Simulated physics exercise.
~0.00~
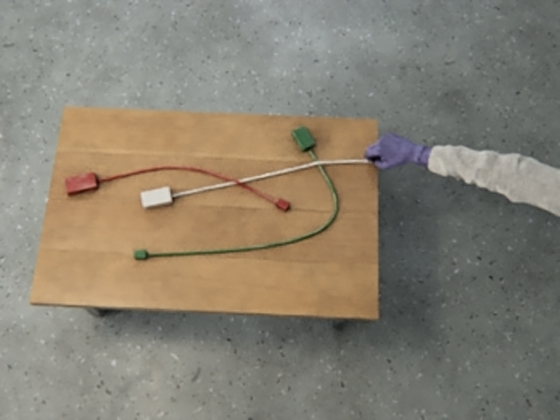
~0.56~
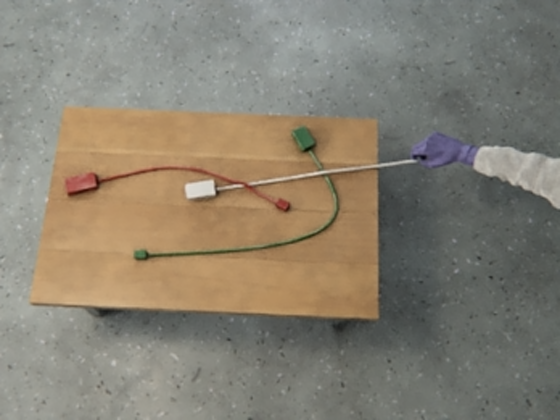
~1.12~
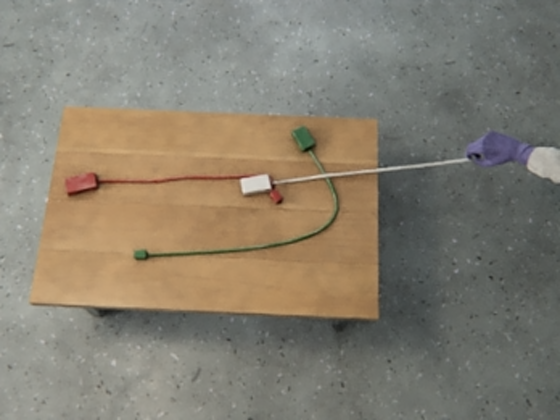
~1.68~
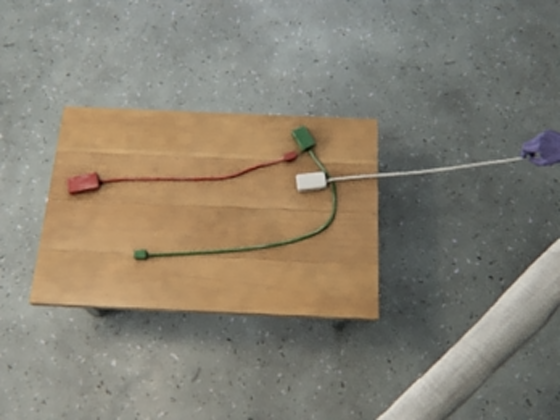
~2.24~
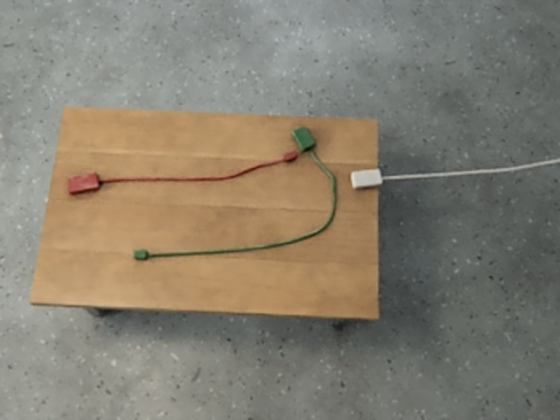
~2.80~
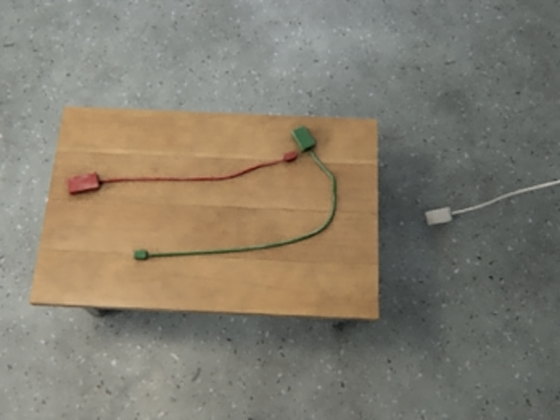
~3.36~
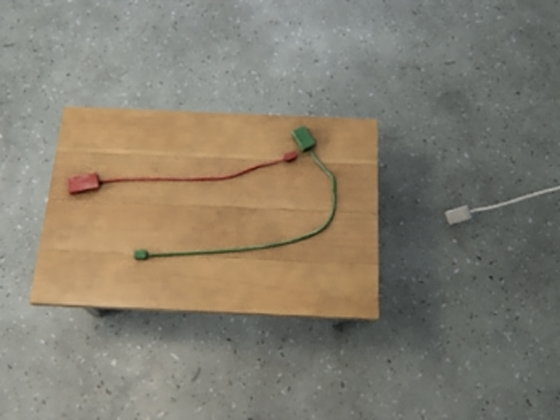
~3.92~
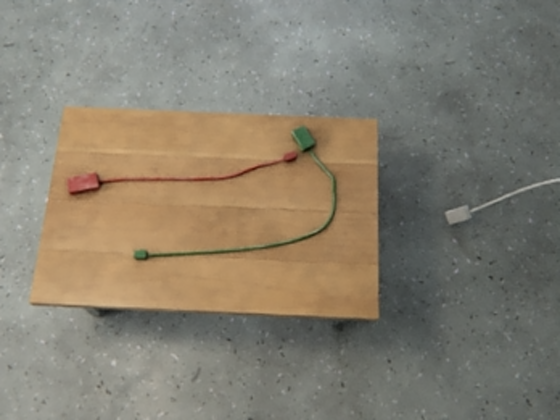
A gloved hand pulling a white lead rightwards off a wooden table, its charger dropping over the edge, the red plug left shifted upwards.
